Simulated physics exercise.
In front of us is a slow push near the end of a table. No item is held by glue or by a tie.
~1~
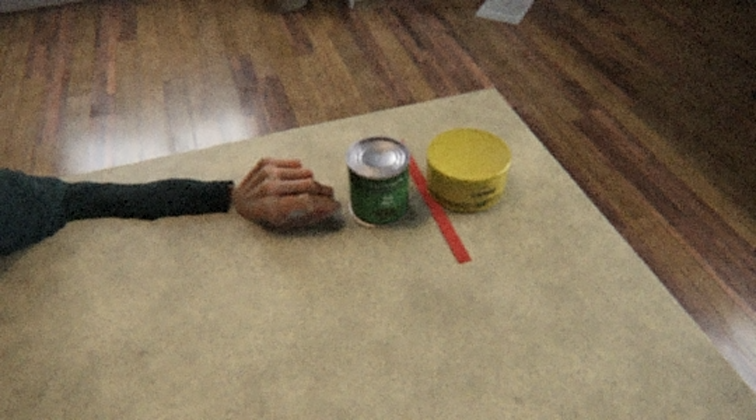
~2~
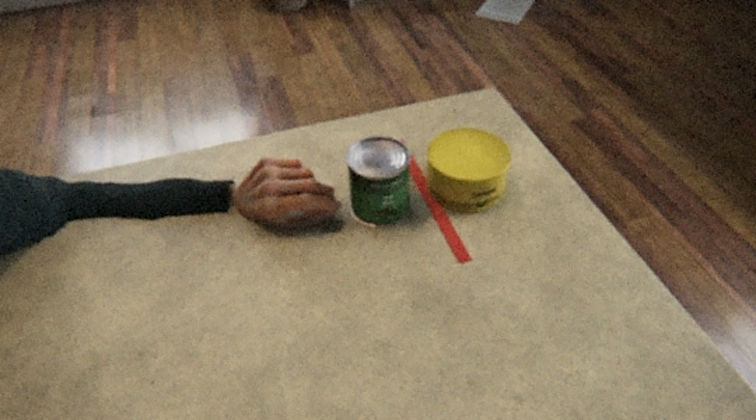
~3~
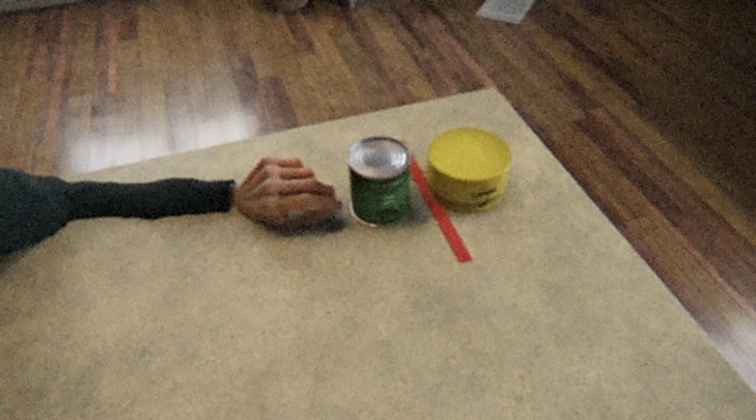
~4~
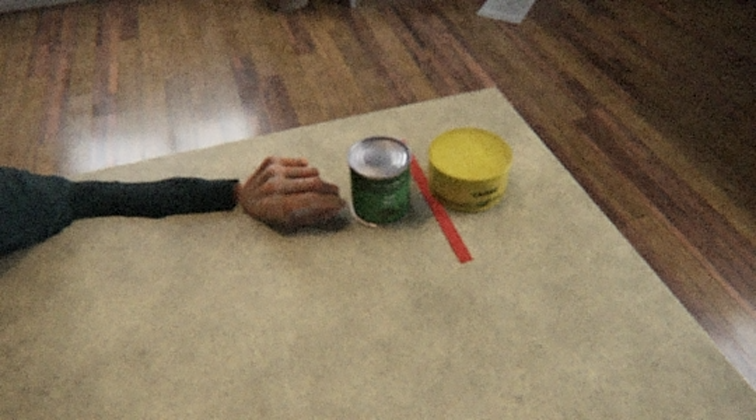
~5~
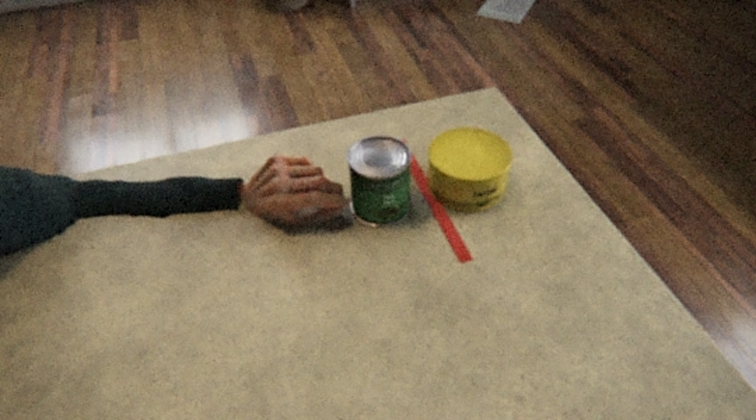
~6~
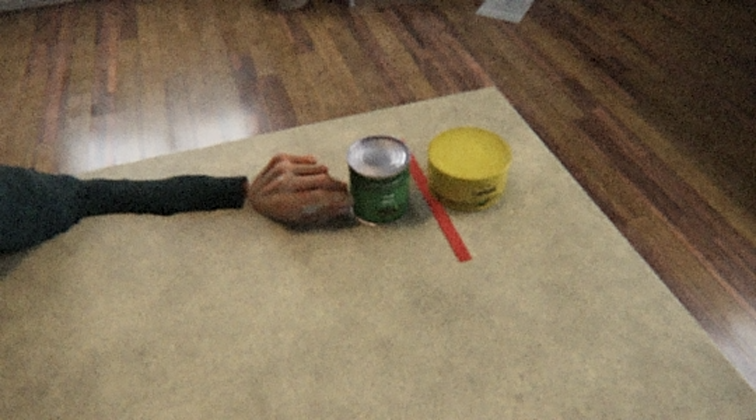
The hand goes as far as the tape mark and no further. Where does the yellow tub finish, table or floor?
So the yellow tub remains on the tabletop.
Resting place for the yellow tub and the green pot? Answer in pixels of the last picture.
Final spots: Yellow tub at (526, 155), green pot at (464, 161).
Then, 0.72 s after the last picture, yellow tub moved a little near (489, 163).
Then, 1.18 s after the last picture, yellow tub moved about its own width near (516, 157).
At rest, the yellow tub remains on top, near (527, 155).
